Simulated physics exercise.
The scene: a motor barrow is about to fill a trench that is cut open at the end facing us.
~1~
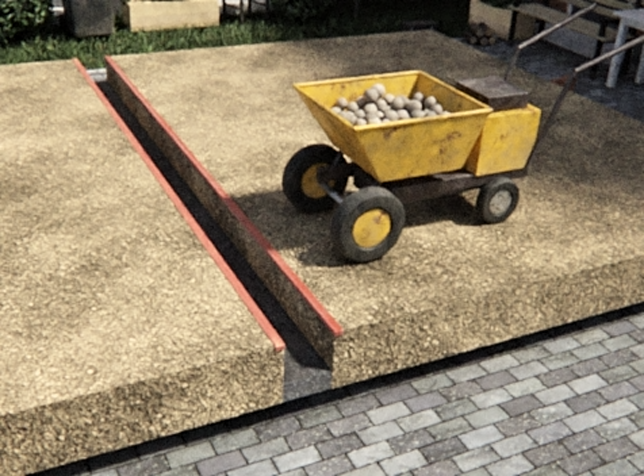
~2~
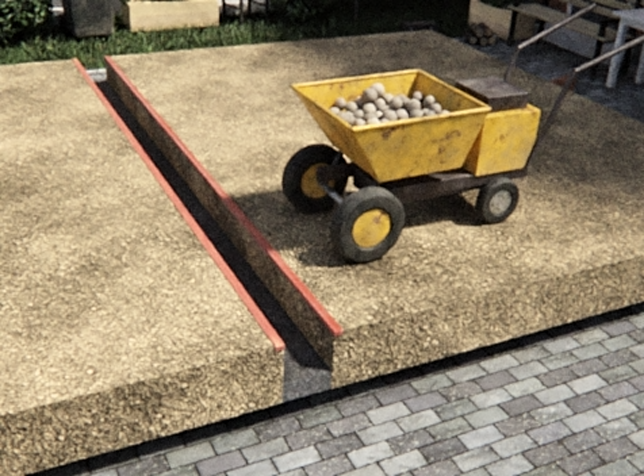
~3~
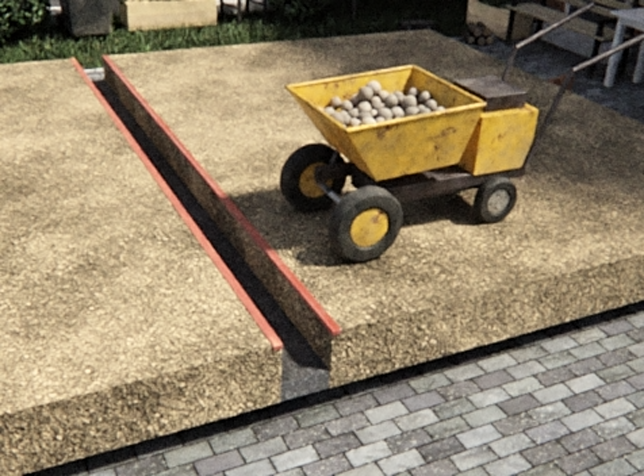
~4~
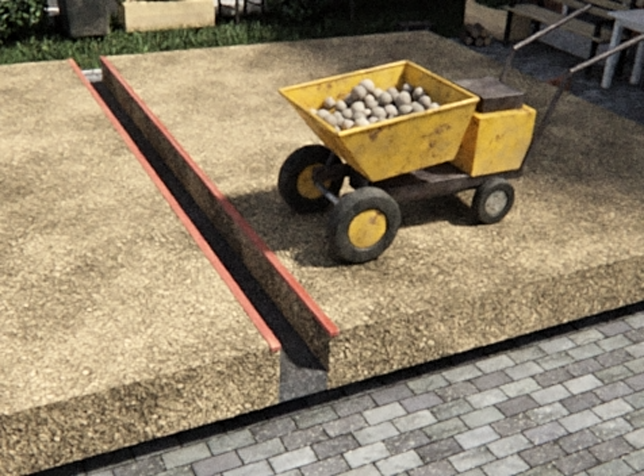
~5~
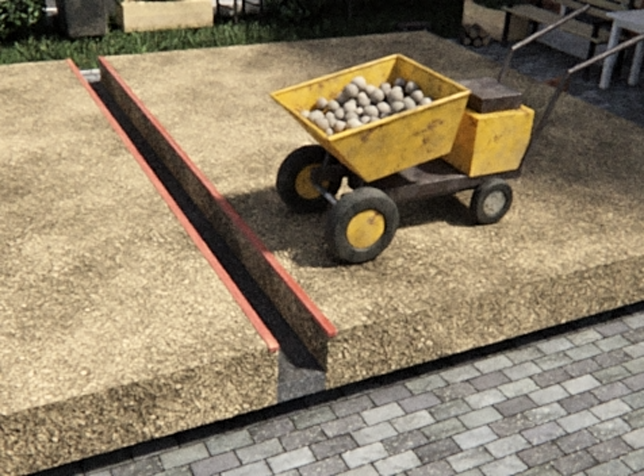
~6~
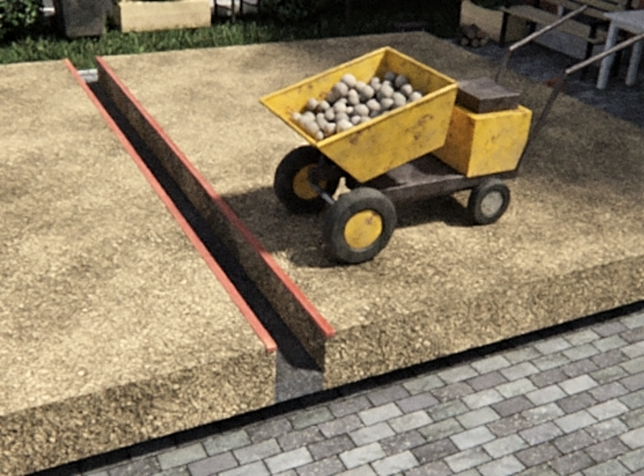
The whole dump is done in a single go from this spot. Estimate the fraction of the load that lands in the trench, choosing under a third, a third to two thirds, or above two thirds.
The trench receives a third to two thirds of the load.
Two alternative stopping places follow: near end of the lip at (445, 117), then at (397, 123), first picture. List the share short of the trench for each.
The first stop gives 50 per cent; the second gives 10 per cent.
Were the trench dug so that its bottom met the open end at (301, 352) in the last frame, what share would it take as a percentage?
Roughly 30 in a hundred.
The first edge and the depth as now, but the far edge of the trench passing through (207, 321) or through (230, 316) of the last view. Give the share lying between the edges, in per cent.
Roughly 90 % and 70 %.
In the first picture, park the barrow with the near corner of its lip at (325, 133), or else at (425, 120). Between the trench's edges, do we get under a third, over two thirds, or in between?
In the first case less than a third, in the second case one to two thirds.
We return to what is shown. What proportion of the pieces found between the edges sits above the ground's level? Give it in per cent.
The answer is close to 0 per cent.
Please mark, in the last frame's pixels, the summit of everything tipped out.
The peak rests near (187, 246).
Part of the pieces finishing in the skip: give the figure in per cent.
My estimate is about 0 per cent.
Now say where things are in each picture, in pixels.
In the first frame, lip of the skip at (354, 129), level; top of the load at (402, 118), river pebbles; first edge of the trench at (311, 298); far edge at (255, 311), the trench under half as wide as the skip, and about as deep as wide.
In the second frame, lip of the skip at (352, 130), level; top of the load at (401, 117).
In the third frame, lip of the skip at (346, 131), tipped barely; top of the load at (396, 115).
In the fourth frame, lip of the skip at (338, 135), tipped a little; top of the load at (390, 113).
In the fifth frame, lip of the skip at (328, 140), tipped a little; top of the load at (395, 99).
In the sixth frame, lip of the skip at (317, 146), tipped clearly; top of the load at (398, 100); first edge of the trench at (303, 299); far edge at (247, 312).
Soon, skip tipped steeply; all in the skip.
A while on, skip tipped right over; most in the skip; a small part in or heaped over the trench; a small part beyond it; a stray few falling.
Towards the end, skip tipped right over; a small part in the skip; about a third in or heaped over the trench; about half beyond it.
Finally, skip tipped right over; about half in or heaped over the trench; about half beyond it.
